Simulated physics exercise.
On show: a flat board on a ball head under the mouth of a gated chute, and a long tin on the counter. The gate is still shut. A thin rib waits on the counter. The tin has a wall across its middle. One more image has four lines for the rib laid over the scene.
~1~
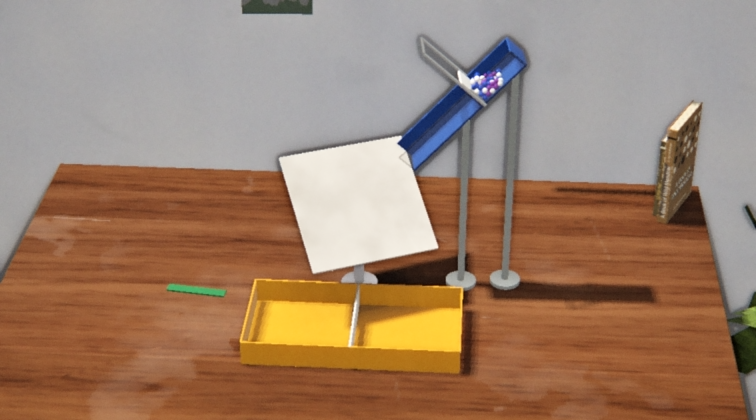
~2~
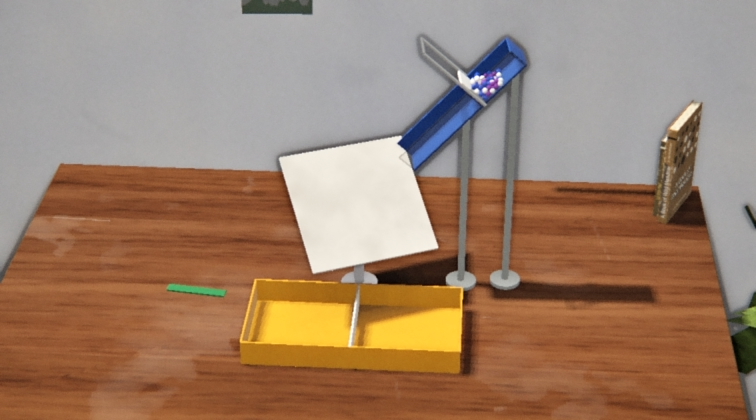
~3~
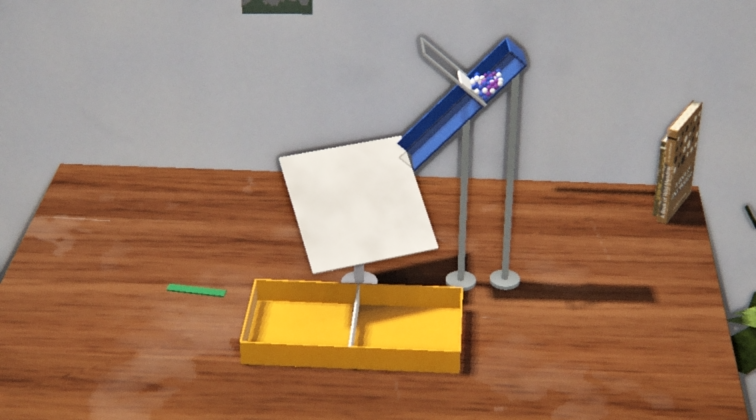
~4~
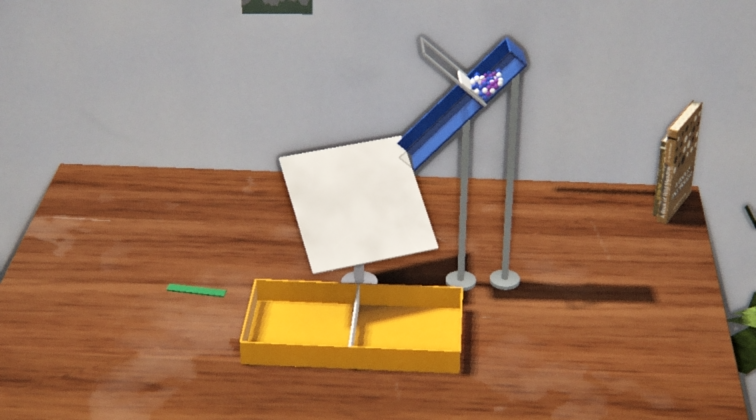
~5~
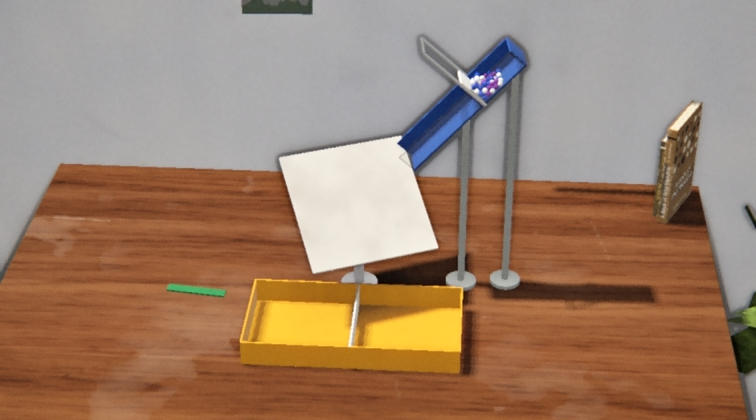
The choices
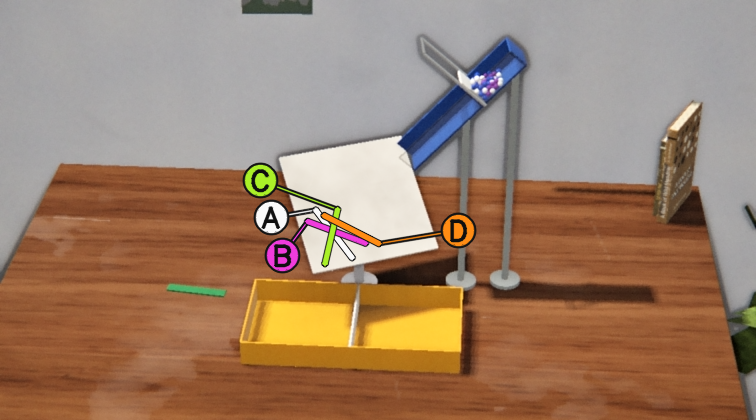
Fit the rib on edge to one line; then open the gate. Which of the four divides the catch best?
It is C.
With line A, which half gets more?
Right.
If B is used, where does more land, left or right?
More lands on the right.
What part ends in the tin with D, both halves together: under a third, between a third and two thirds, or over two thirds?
Over two thirds.
On the marked copy, line A from (315, 209) to (352, 257); line B from (307, 221) to (365, 243); line C from (337, 209) to (324, 263); line D from (324, 215) to (379, 243).
For line A, of what is caught, a small share in the left half, all but a few in the right.
For line B, of what is caught, a small share in the left half, the bulk in the right.
For line C, of what is caught, close to half in the left half, close to half in the right.
For line D, of what is caught, a small share in the left half, the bulk in the right.
